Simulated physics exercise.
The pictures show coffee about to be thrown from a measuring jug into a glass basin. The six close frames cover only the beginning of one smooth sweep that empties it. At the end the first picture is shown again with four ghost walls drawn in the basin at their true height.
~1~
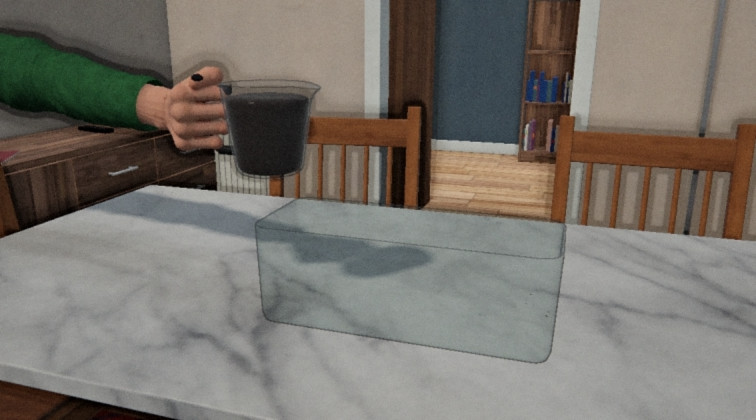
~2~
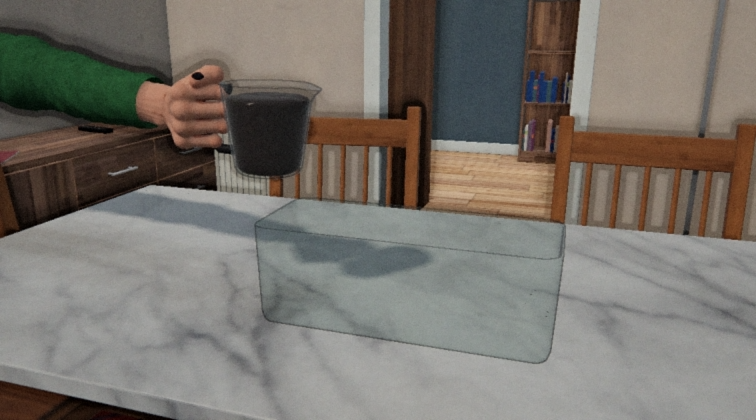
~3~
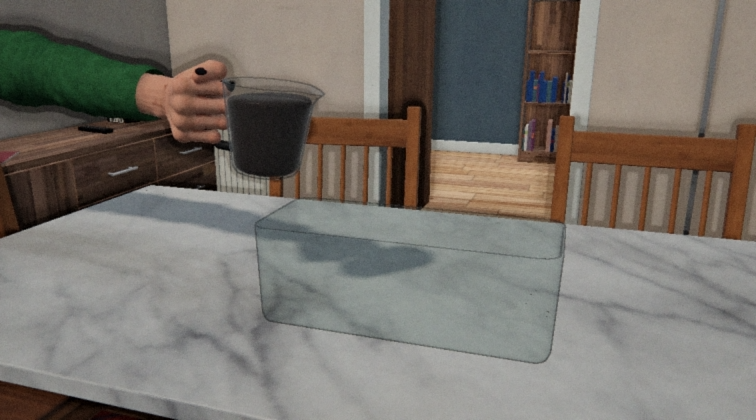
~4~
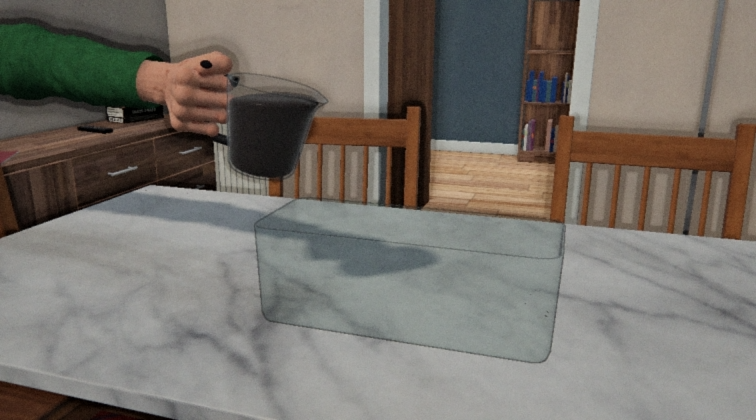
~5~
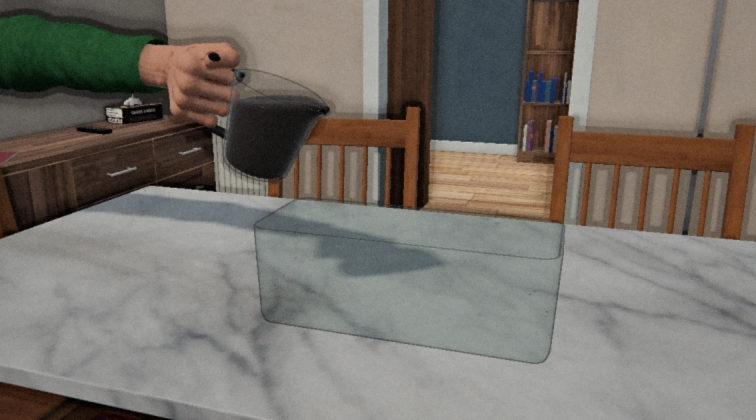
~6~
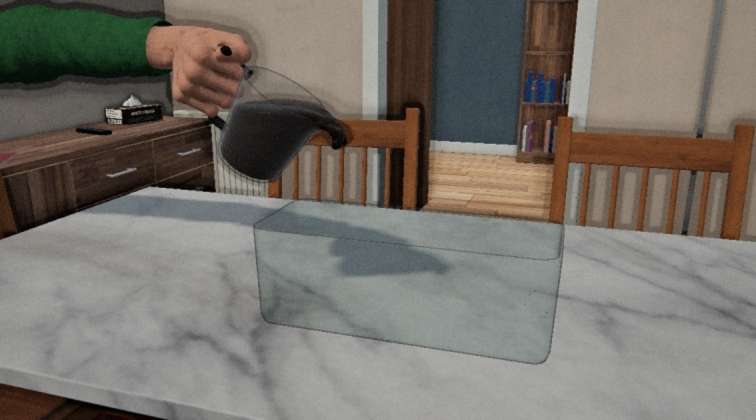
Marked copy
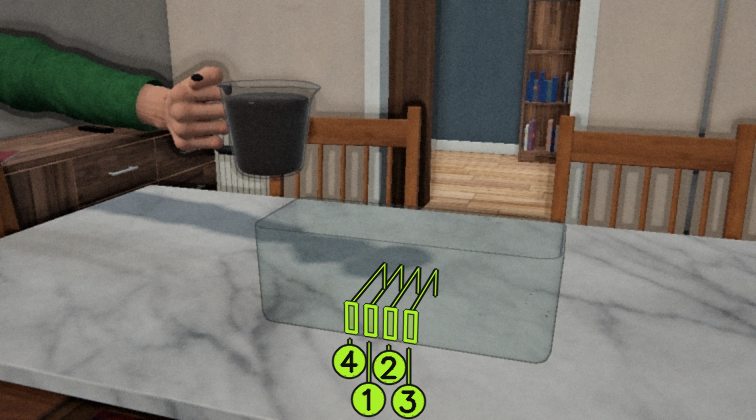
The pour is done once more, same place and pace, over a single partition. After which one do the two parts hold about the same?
The best place is 4.
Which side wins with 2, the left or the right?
More ends on the left.
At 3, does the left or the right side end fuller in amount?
The left one.
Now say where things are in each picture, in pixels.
Upright, lip at (318, 88); basin from (265, 316) to (551, 361); nothing has left yet, in the first picture.
Upright, lip at (319, 90); nothing has left yet, in the second picture.
Tipped about 6°, lip at (322, 94); nothing has left yet, in the third picture.
Tipped about 13°, lip at (325, 102); nothing has left yet, in the fourth picture.
Tipped about 22°, lip at (328, 114); nothing has left yet, in the fifth picture.
Tipped about 33°, lip at (330, 128); coffee is over the lip, down to (337, 145), in the sixth picture.
On the marked copy, 1 at (369, 342); 2 at (388, 345); 3 at (408, 349); 4 at (349, 339).
Choosing 1, about 82 % ends left of the wall and 17 % right of it.
Choosing 2, about 92 % ends left of the wall and 7 % right of it.
Choosing 3, about 92 % ends left of the wall and 7 % right of it.
Choosing 4, about 53 % ends left of the wall and 46 % right of it.
